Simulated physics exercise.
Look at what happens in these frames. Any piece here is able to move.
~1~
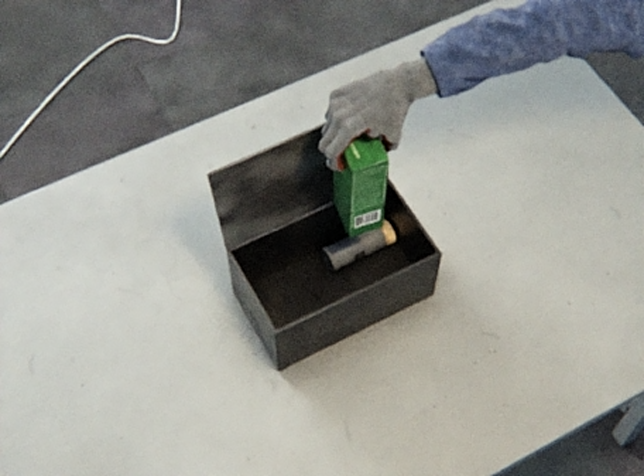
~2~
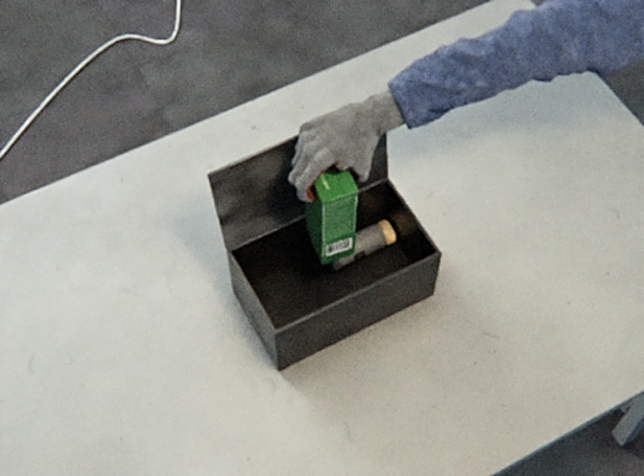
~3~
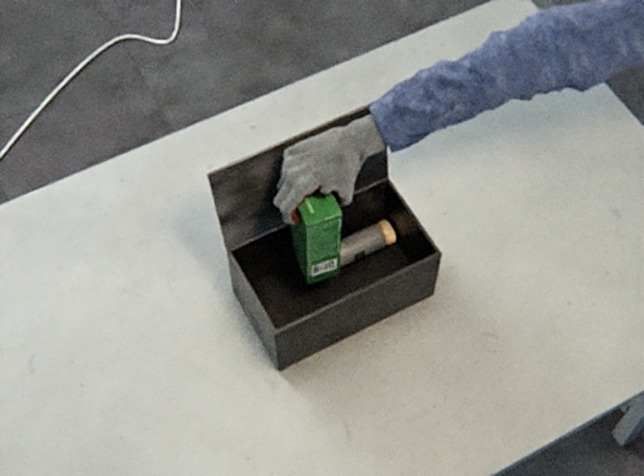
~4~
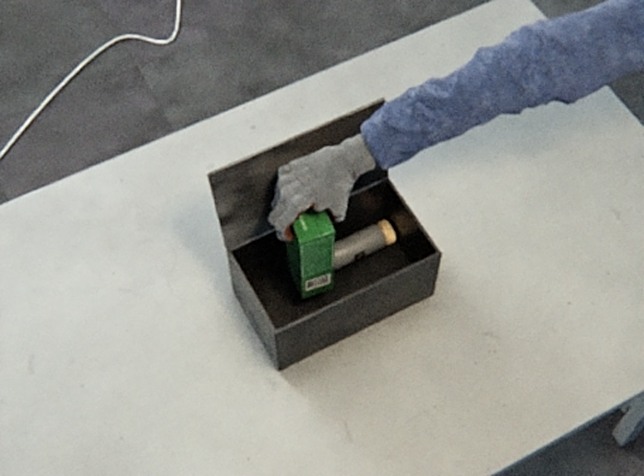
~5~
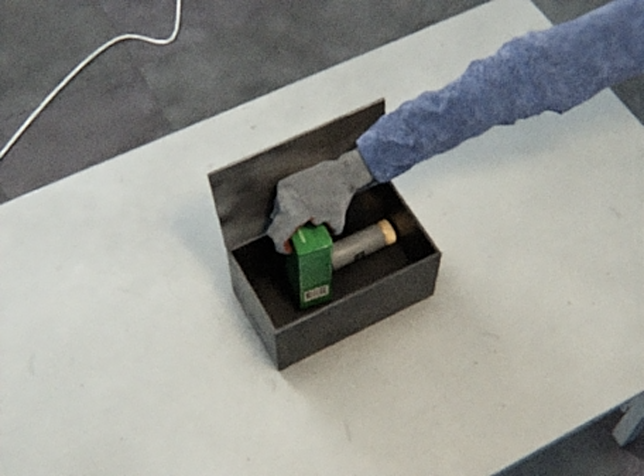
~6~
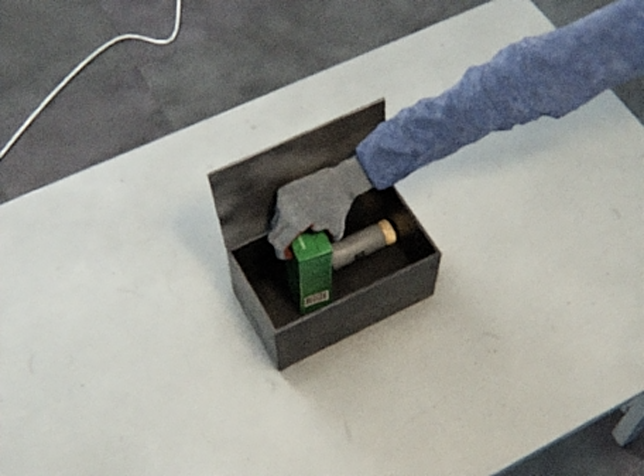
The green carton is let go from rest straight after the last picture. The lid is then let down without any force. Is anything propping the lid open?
The lid is going to stay parted from the rim.
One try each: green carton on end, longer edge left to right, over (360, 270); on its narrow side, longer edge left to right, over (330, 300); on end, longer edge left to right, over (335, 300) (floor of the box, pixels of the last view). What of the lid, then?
Trial 1: Lid propped open. Trial 2: Lid fully lowered. Trial 3: Lid propped open.
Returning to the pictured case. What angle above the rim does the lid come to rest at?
It comes to about 30°.
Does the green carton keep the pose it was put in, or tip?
In the end, the green carton keeps its orientation.
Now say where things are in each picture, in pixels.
In the first frame, coming down; green carton (359, 182); grey shaker (359, 245).
In the second frame, coming down; green carton (331, 211); grey shaker (359, 245).
In the third frame, coming down; green carton (316, 232); grey shaker (359, 245).
In the fourth frame, coming down; green carton (309, 248); grey shaker (359, 245).
In the fifth frame, coming down; green carton (308, 260); grey shaker (359, 245).
In the sixth frame, in place under the hand; green carton (308, 266); grey shaker (359, 245).
Then, 1.20 s later than the last frame, lid starting down.
Then, 1.50 s later than the last frame, lid 65° above the rim.
Then, 1.80 s later than the last frame, lid 43° above the rim; green carton moved a little near (313, 278).
Then, 2.90 s later than the last frame, lid 34° above the rim; green carton moved a little near (318, 287).
When it is over, lid 32° above the rim; moved from the start, green carton; grey shaker as before. End places, in pixels of the last picture, green carton near (321, 291).
